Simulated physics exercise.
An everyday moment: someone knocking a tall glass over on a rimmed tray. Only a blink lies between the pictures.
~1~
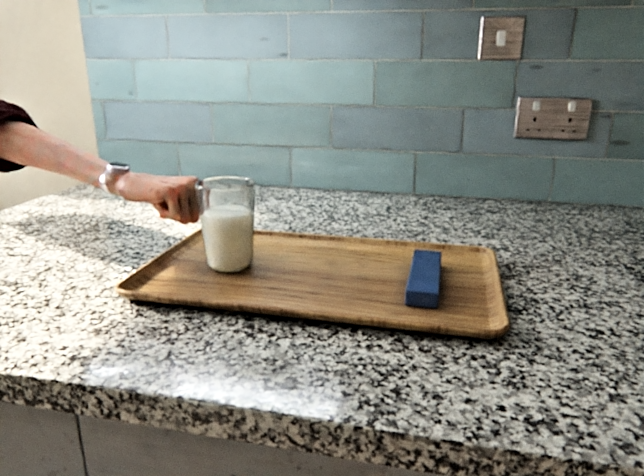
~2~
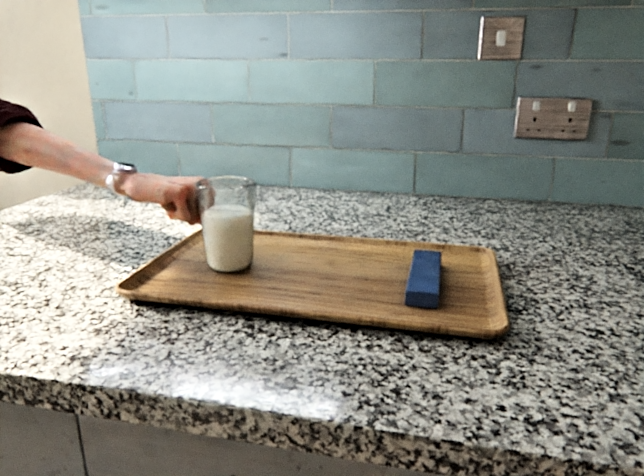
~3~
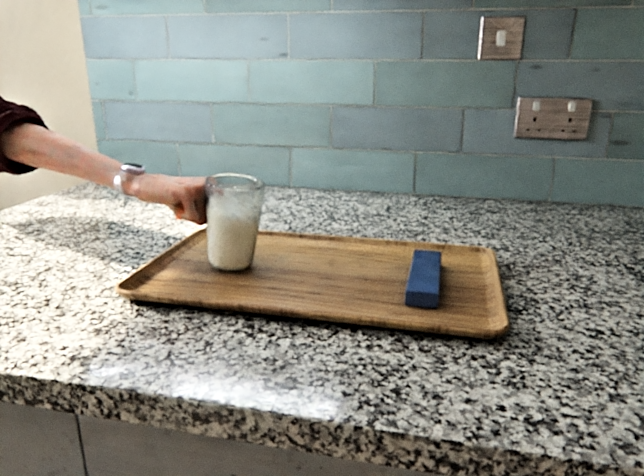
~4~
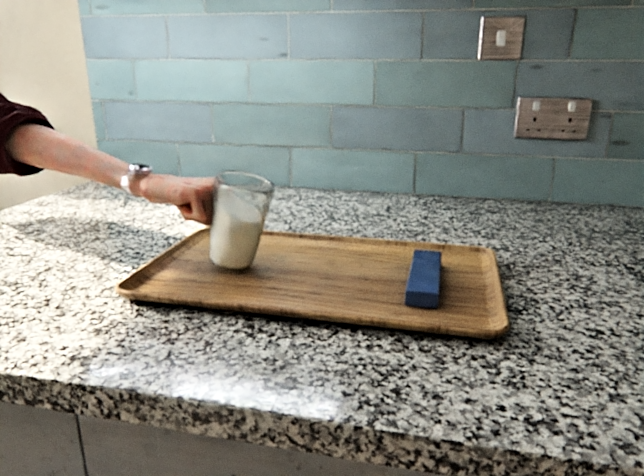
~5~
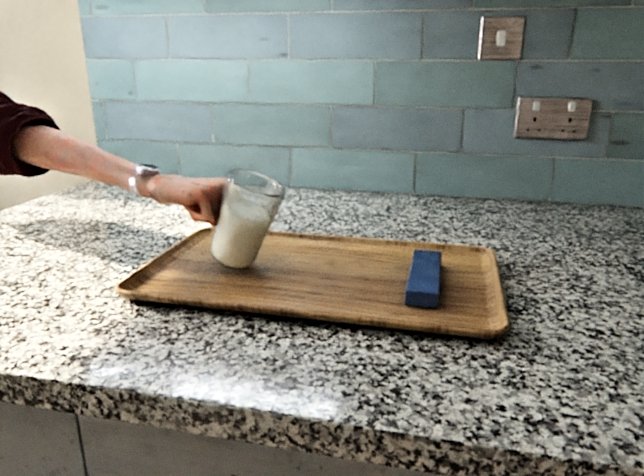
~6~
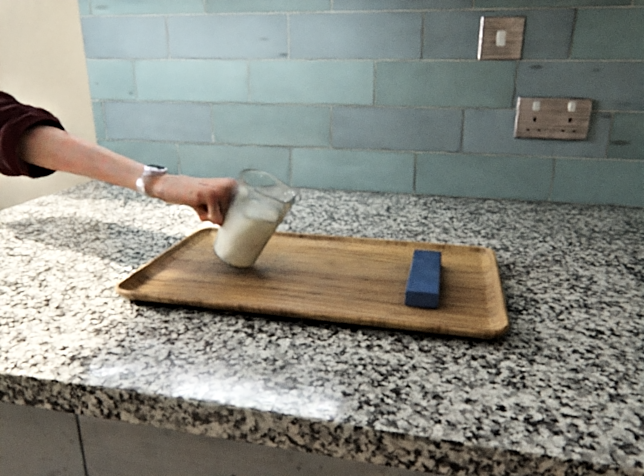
At the start, a hand holds an upright glass of white liquid on the left side of a rimmed wooden tray, with a blue block to the right. The glass stays upright briefly, then the hand tilts it steadily rightward until it leans clearly, the liquid shifting inside while the tray and block stay still.
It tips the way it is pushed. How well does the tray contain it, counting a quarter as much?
In the end three quarters and more stay on the tray.
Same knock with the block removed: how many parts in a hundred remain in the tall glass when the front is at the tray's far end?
Near 45 %.
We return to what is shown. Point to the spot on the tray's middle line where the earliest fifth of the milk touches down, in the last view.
Close to (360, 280).
A moment on, the tall glass lies on its side and 97 per cent is in the glass, 0 on the tray and 3 above or beyond its rim.
Next, the tall glass lies on its side and 53 per cent is in the glass, 29 on the tray and 17 above or beyond its rim.
Then the tall glass lies on its side and 28 per cent is in the glass, 43 on the tray and 29 above or beyond its rim.
Later the tall glass lies on its side and 15 per cent is in the glass, 69 on the tray and 16 above or beyond its rim.
Finally, 85 per cent is held by tray and glass, 15 is off the tray.
